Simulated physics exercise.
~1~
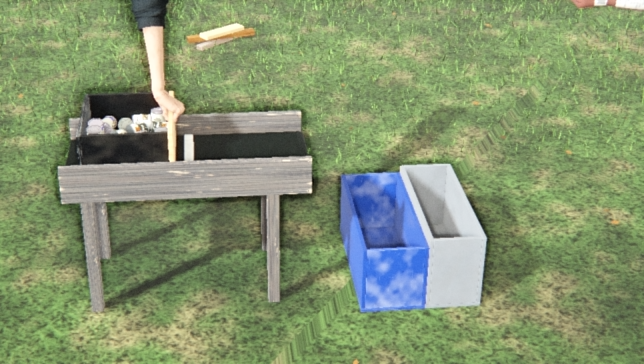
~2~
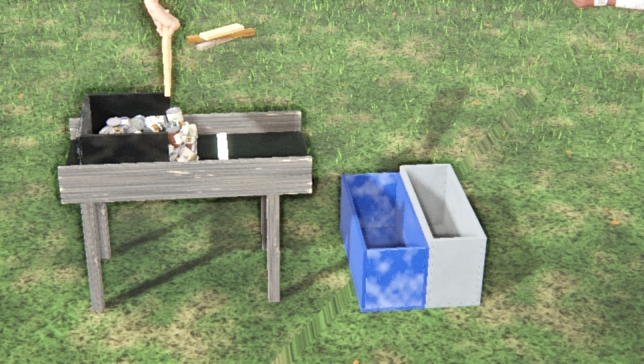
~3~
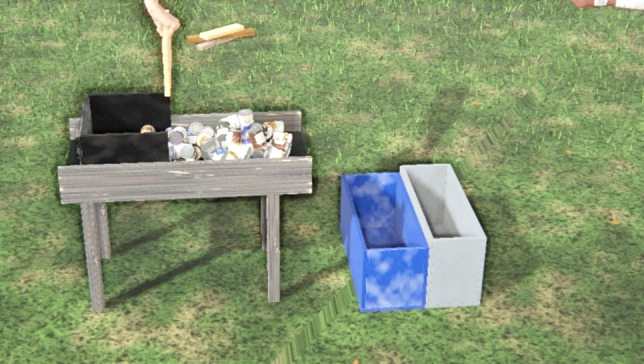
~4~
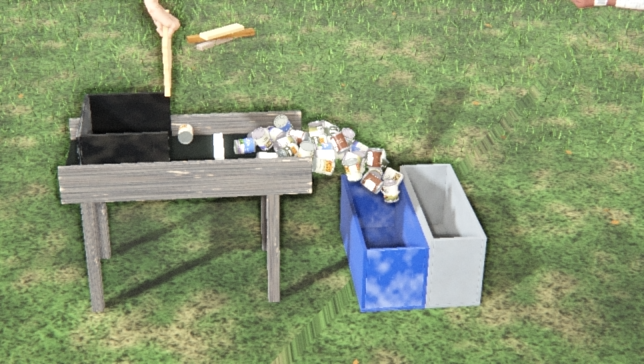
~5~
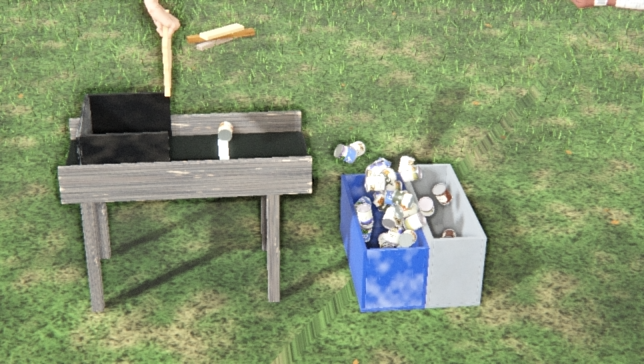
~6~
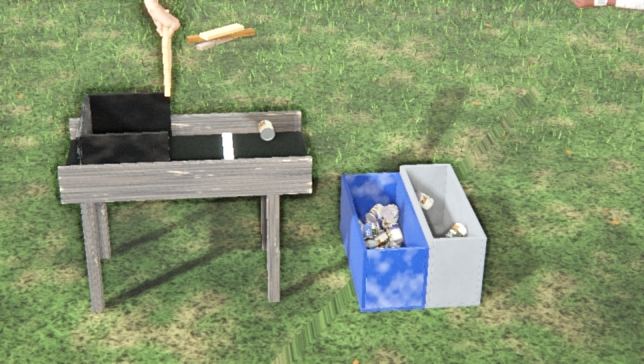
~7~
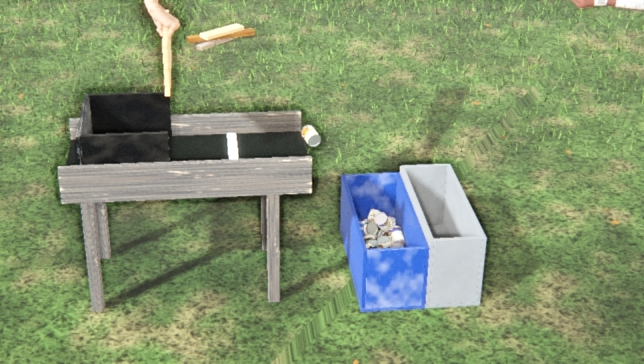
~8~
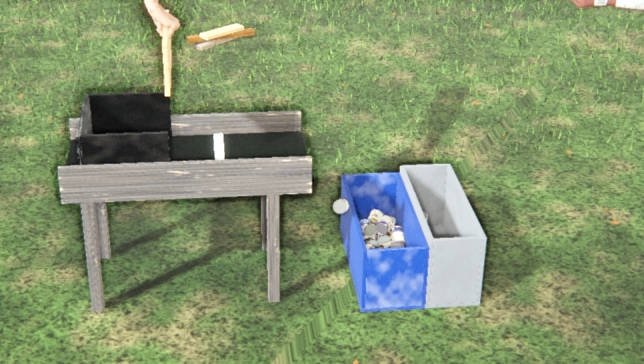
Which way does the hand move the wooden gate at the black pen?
The hand moves the gate upward, lifting it clear of the pen so the tins can come out along the belt.
